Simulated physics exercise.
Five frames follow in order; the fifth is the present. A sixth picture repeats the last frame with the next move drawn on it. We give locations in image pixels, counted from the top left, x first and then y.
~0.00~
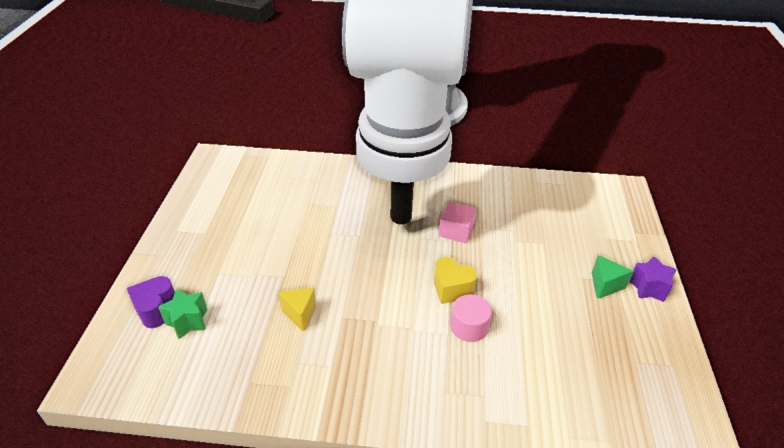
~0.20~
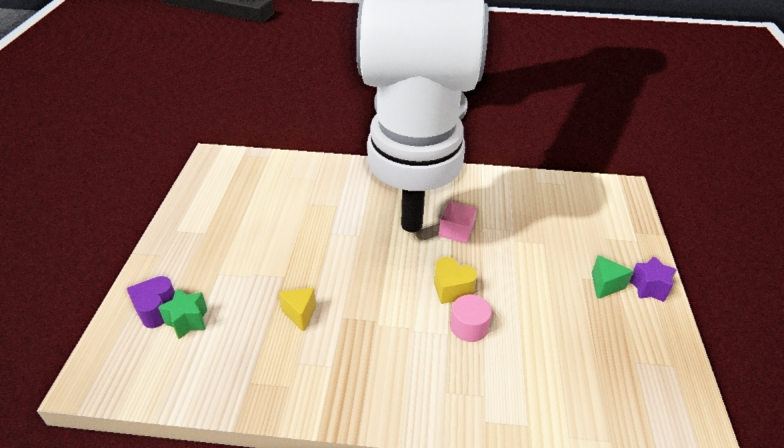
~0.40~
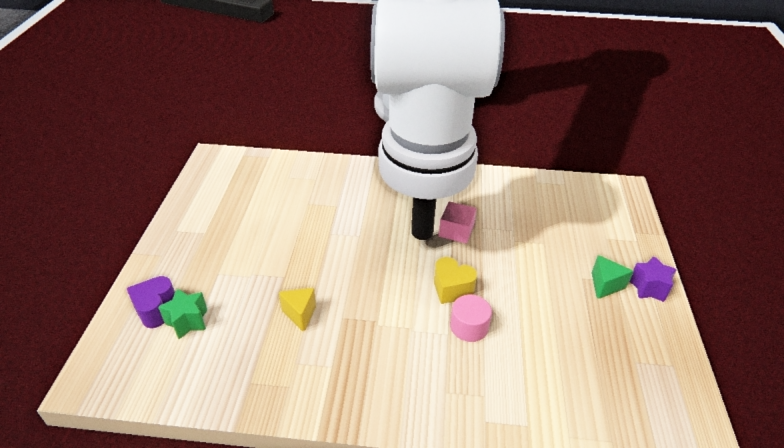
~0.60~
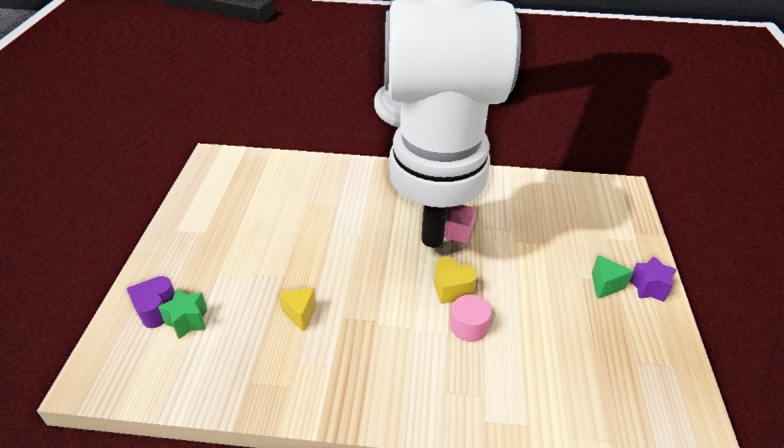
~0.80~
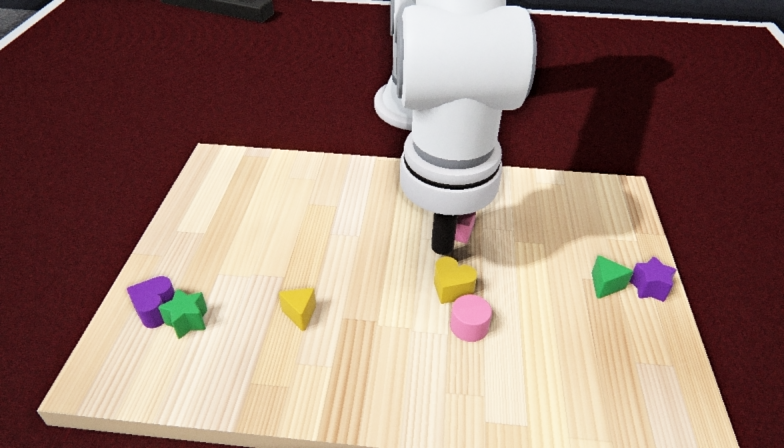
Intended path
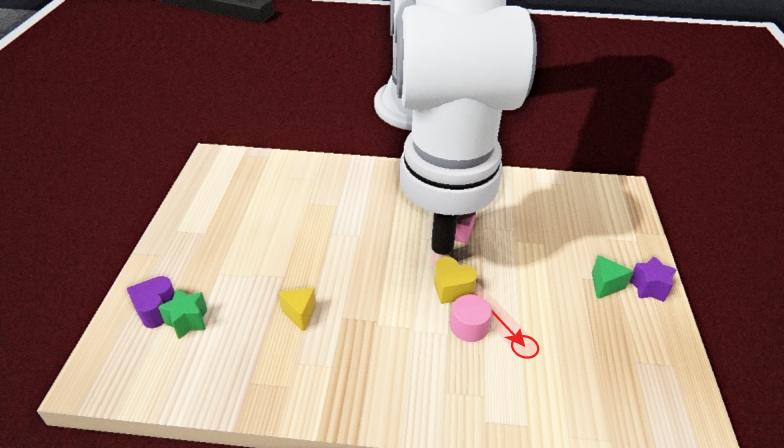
On a light wooden board scattered with colourful blocks, a white robot arm moved its black tip a short way right and toward the viewer, passing the pink cube and nearing the yellow heart.
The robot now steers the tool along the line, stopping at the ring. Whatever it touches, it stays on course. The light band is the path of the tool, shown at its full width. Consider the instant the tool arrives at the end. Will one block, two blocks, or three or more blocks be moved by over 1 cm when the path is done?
I reckon the push displaces two of the blocks by more than 1 cm.
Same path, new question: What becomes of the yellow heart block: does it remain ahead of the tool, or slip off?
It slips away.
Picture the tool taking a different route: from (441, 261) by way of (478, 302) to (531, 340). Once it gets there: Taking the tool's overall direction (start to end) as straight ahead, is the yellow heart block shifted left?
No
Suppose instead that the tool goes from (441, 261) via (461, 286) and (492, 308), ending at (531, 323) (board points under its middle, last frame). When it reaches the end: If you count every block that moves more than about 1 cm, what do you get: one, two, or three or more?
The answer is two blocks.
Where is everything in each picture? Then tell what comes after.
In the first frame, lower end of the tool (401, 219), tops of blocks, yellow heart block (454, 272), pink square (459, 213), pink circular block (472, 309).
In the second frame, tool (412, 226), blocks as before.
In the third frame, tool (422, 234), blocks as before.
In the fourth frame, tool (432, 241), blocks as before.
In the fifth frame, tool (442, 248), yellow heart block (454, 272), pink square partly hidden, pink circular block (472, 309).
The drawn path runs from (441, 261) directly to (525, 347).
What follows on the original path. One third of the way, tool (469, 274); yellow heart block (466, 293), turned 20° clockwise; pink circular block (476, 323).
Two thirds of the way, tool (498, 303); yellow heart block (469, 301), turned 30° clockwise; pink circular block (476, 332).
At the end, tool (529, 334); yellow heart block (469, 301), turned 30° clockwise; pink square not moved; pink circular block (476, 332).
